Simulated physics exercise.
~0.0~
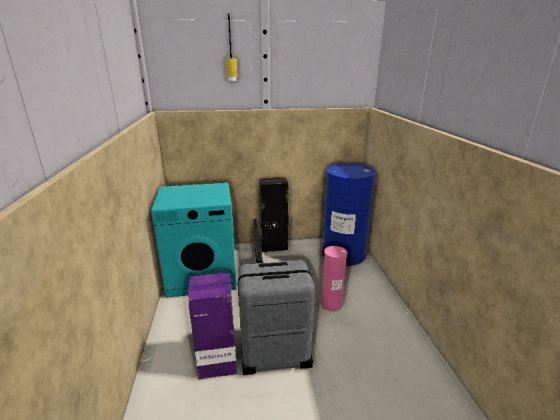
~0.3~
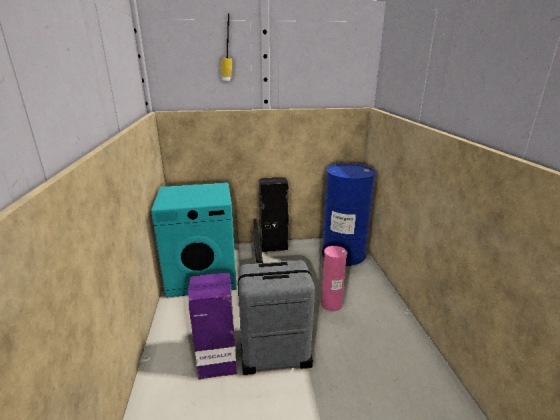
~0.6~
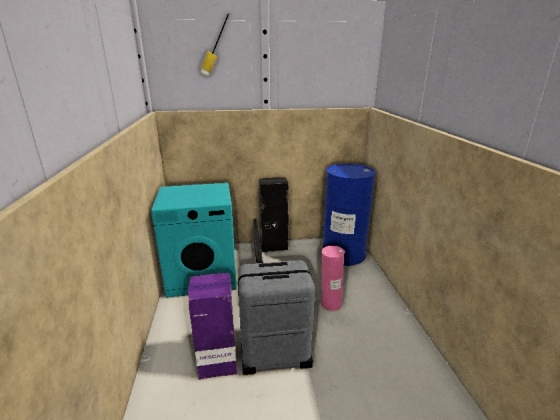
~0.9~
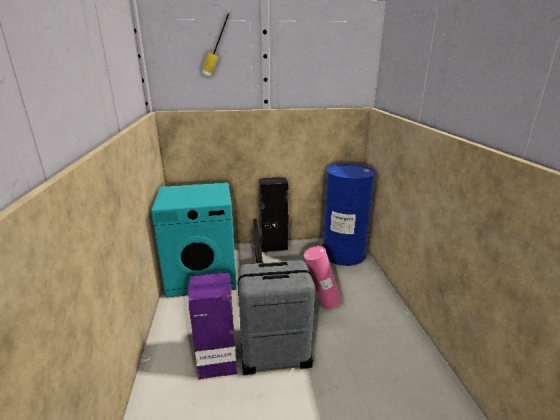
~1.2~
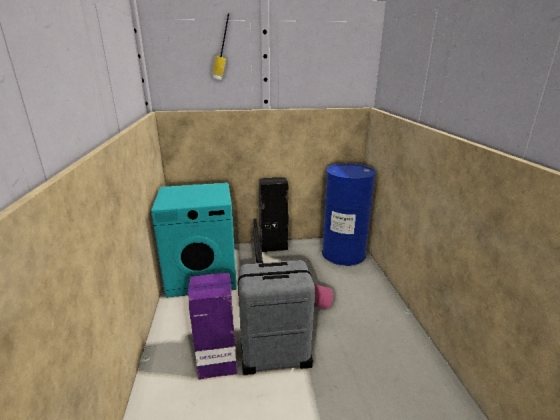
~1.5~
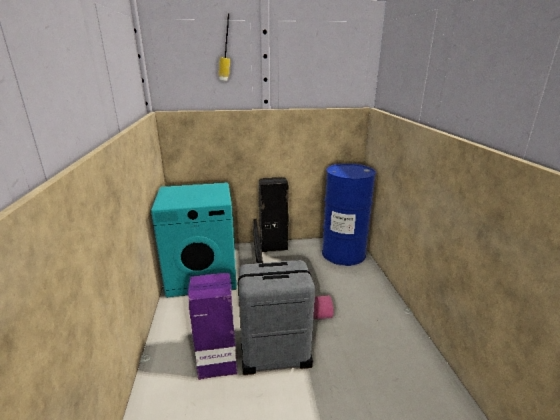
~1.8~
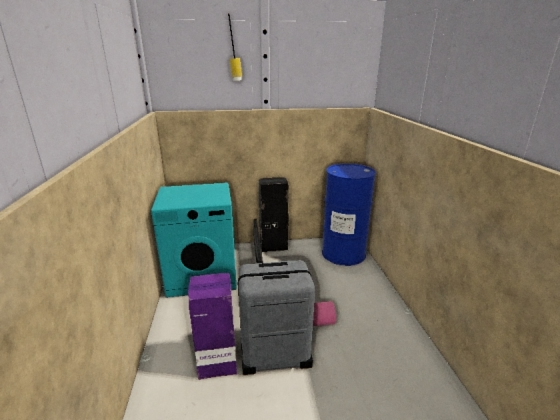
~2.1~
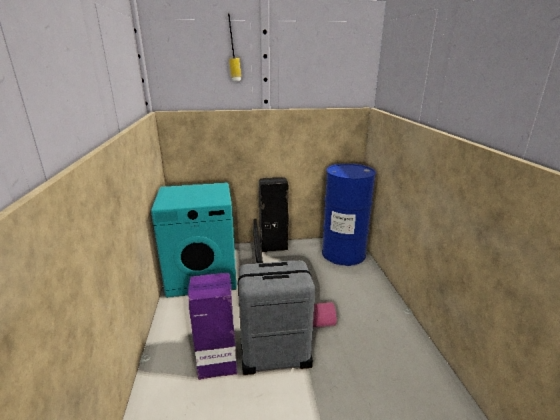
A blue drum, a turquoise appliance, a grey case, and purple and black boxes stayed put in a van's load bay while the hanging lamp swung left. The pink canister tipped left, toppled, and ended on its side, partly hidden behind the case.
